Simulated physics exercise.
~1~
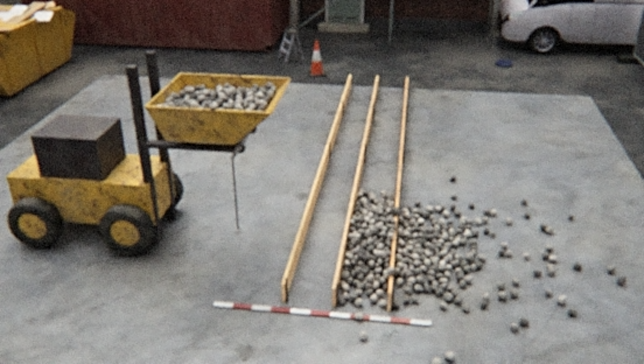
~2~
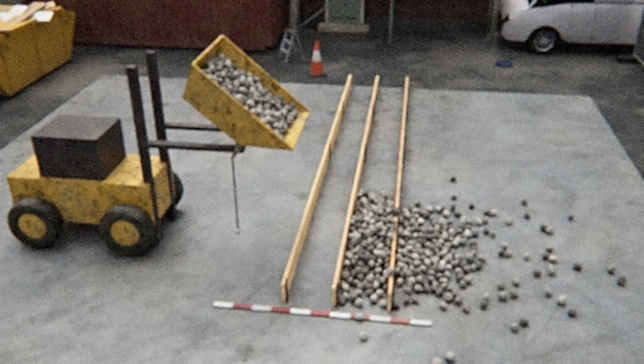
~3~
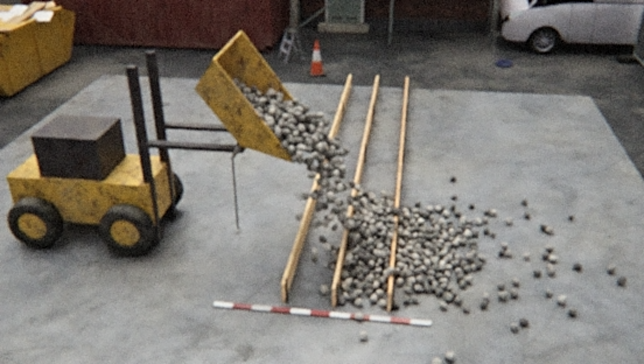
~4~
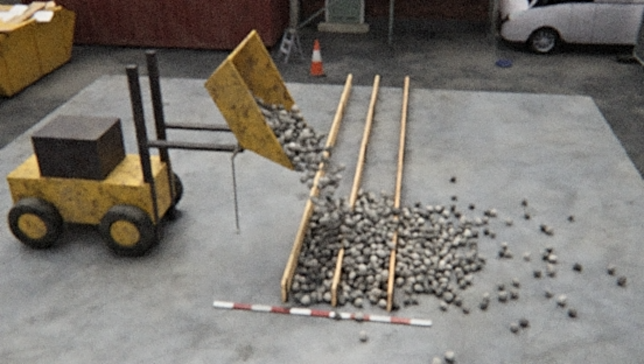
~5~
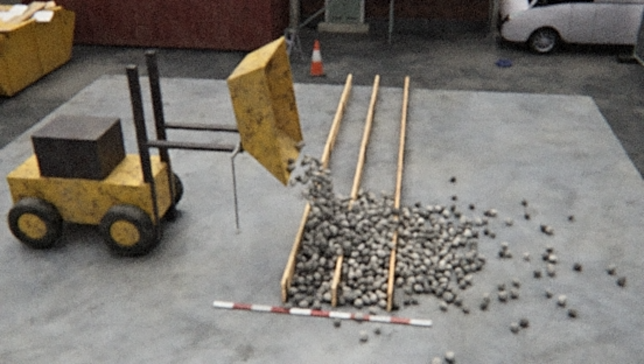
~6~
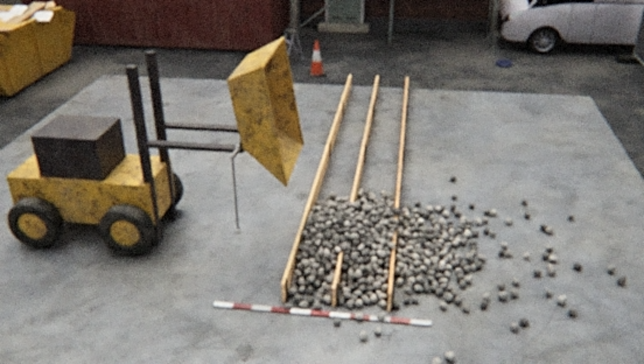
A yellow forklift with black wheels stands at left on a grey concrete yard, seen from the side and slightly above, its raised yellow skip full of rounded grey cobbles. To the right, three wooden boards form two bays, with earlier cobbles heaped in the far bay and scattered beyond, and a red-and-white staff lies in front. The skip tips steeply rightward, and its cobbles slide out in a stream over the nearest board. They fill the near bay and spill across the middle board onto the older heap. The skip ends empty, steeply tilted and still, above the settled stones.
